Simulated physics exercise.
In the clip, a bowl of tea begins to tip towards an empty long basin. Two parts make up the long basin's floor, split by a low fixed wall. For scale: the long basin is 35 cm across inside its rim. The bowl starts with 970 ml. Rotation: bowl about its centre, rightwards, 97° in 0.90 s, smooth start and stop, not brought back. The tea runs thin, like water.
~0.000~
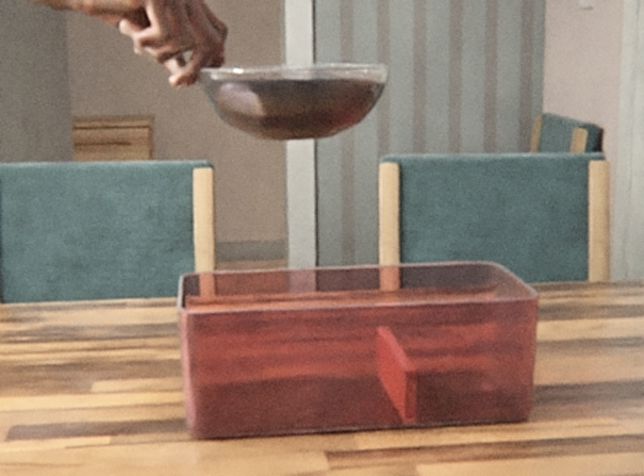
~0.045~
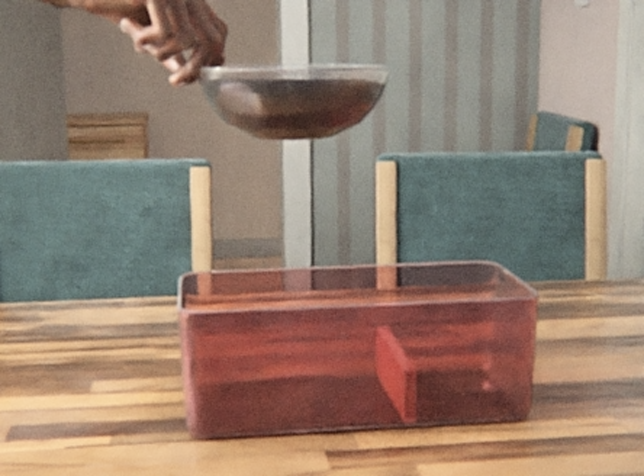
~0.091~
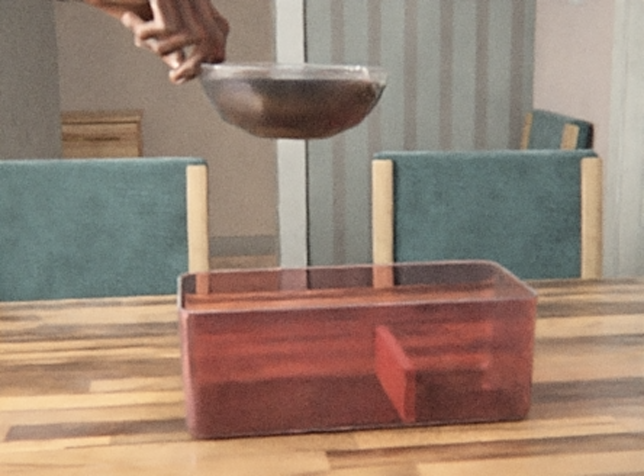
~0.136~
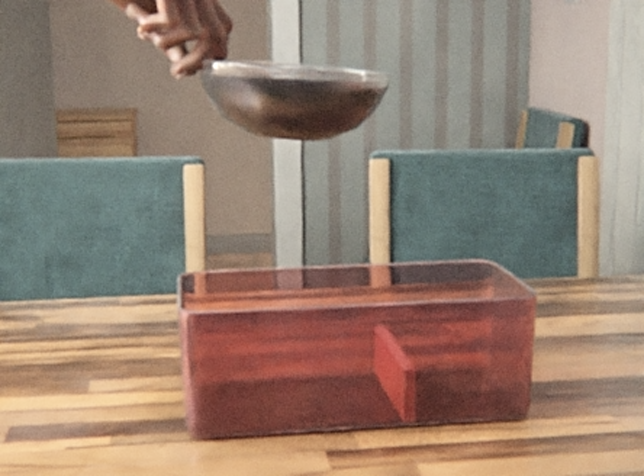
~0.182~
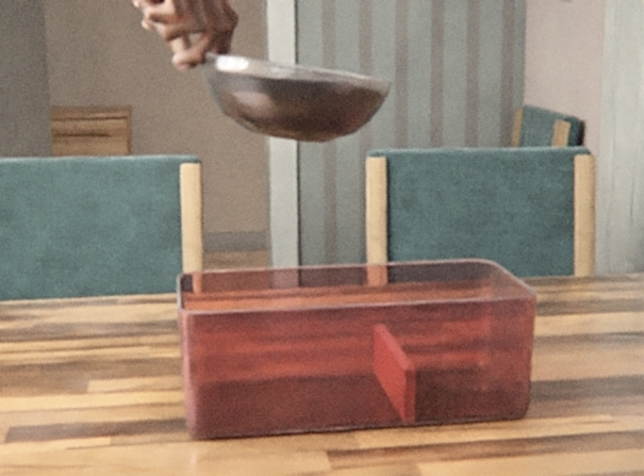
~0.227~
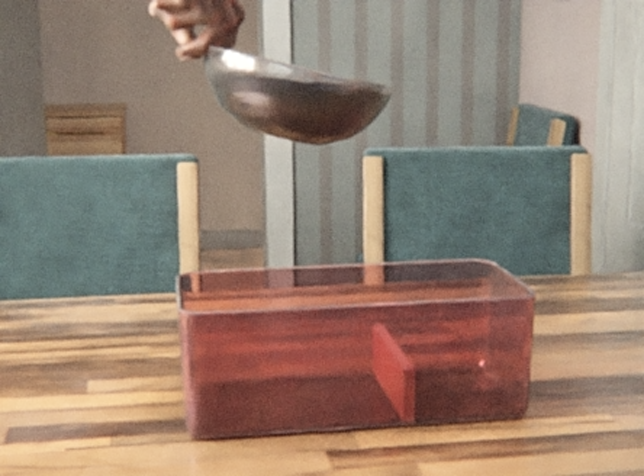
A hand at the upper left holds a glass bowl of dark liquid above a wooden-striped table, seen from slightly above in a room with striped grey panelling. Below the bowl sits a long, see-through red basin with a low upright divider inside, and teal chairs stand behind. The bowl slowly tilts down to the right while the view shifts slightly, the chairs sliding a little left.
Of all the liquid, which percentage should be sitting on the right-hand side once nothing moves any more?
Around 78 per cent should be sitting there.
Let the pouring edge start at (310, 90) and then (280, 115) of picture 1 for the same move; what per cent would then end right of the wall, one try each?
35 in a hundred, followed by 5 in a hundred.
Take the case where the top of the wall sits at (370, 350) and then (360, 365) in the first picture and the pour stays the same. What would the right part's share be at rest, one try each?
85 % and 70 %.
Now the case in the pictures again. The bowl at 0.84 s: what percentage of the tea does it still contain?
0 %.
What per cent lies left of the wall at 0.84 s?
I'd put it at close to 12 %.
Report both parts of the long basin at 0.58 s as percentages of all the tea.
Left roughly 0, right roughly 20.
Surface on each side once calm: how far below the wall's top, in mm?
Left 50 mm, right 14 mm.
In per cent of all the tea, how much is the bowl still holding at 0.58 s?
Some 26 % of it is still there.
By 0.58 s the tilt is 70° and 25 per cent is still to pour, 0 is left of the wall and 20 right of it.
By 0.84 s the tilt is 96° and 0 per cent is still to pour, 13 is left of the wall and 78 right of it.
By 1.11 s the tilt is 97° and 0 per cent is still to pour, 18 is left of the wall and 79 right of it.
By 1.40 s the tilt is 97° and 0 per cent is still to pour, 20 is left of the wall and 78 right of it.
At rest 20 per cent lies left of the wall, 78 right of it and 3 outside.
